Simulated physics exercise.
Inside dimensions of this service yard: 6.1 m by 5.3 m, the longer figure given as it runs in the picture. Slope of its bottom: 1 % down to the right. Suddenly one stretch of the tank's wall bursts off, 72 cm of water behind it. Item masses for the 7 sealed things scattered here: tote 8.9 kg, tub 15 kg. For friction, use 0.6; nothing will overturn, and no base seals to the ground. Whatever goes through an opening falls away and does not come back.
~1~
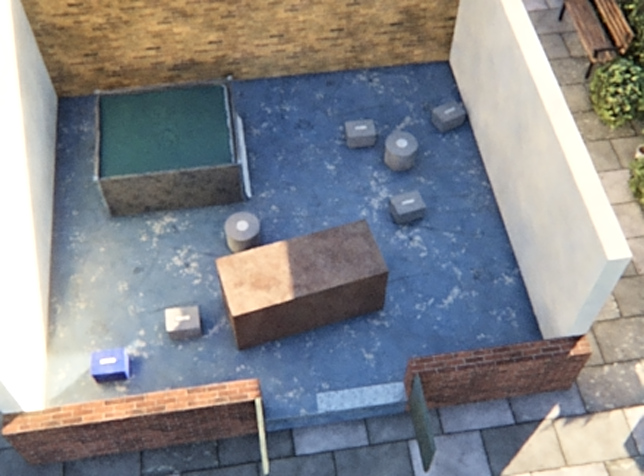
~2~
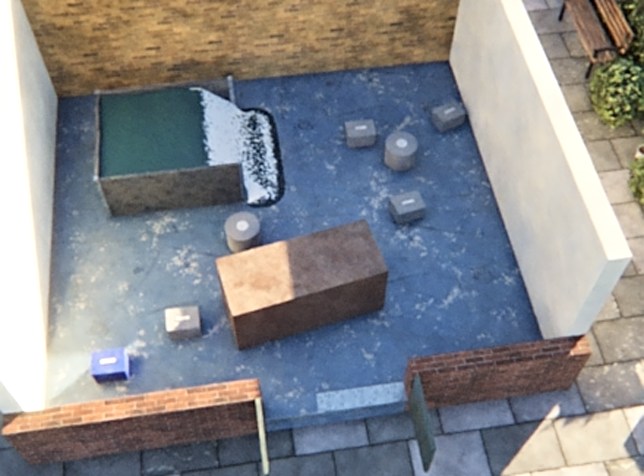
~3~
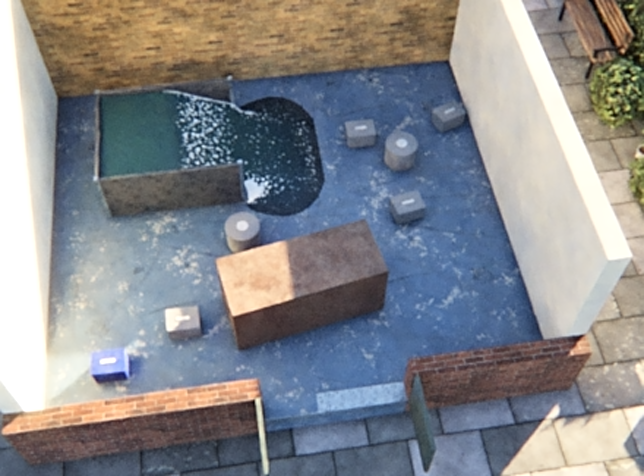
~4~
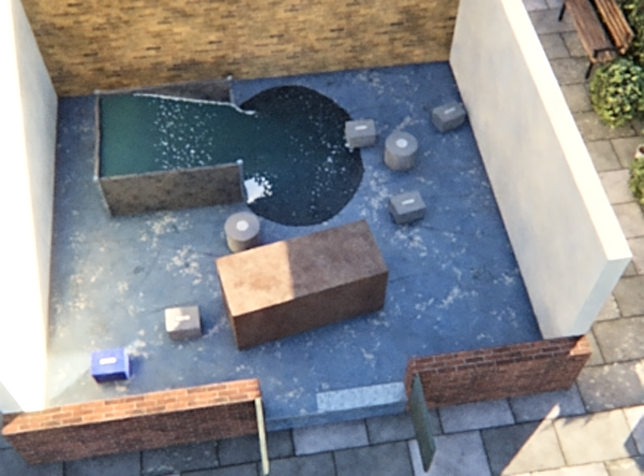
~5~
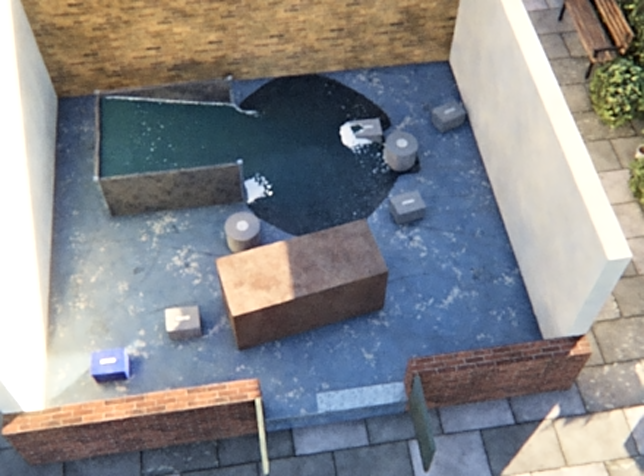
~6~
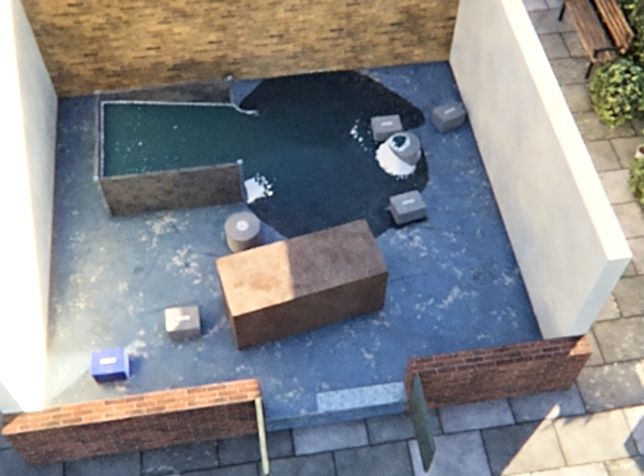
In a walled yard, water bursts from a tank, spreads right and shifts one grey block.
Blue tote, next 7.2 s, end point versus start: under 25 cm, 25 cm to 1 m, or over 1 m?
Movement: Slight.
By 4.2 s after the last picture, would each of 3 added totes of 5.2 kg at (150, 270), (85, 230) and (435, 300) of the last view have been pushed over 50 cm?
In the order listed: Behind the line; behind the line; across the line.
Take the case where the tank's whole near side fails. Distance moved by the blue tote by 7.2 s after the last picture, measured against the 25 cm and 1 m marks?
In that scenario the blue tote would have been washed far off.
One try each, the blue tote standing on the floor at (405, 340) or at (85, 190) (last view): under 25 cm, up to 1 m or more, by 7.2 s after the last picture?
Taken in turn, it is carried a long way and then stays almost motionless.
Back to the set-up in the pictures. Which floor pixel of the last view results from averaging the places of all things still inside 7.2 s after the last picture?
(319, 275).
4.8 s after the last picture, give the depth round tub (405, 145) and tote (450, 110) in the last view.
I'd put it at 19 cm and 10 cm respectively.
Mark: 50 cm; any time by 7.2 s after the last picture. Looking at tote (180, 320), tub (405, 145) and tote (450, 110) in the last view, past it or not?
Results in listed order: Falls short / exceeds / exceeds.
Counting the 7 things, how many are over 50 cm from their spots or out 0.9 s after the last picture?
3 of them.
Then, 0.9 s after the last picture the blue tote is near (108, 361), 0.0 m from its start, aground; 0 of 7 are out; 3 afloat.
Then, 2.8 s after the last picture the blue tote is near (108, 361), 0.0 m from its start, aground; 0 of 7 are out; 4 afloat.
Then, 4.8 s after the last picture the blue tote is near (107, 361), 0.0 m from its start, aground; 0 of 7 are out; 3 afloat.
Then, 7.2 s after the last picture the blue tote is near (103, 359), 0.1 m from its start, aground; 1 of 7 are out; 3 afloat.
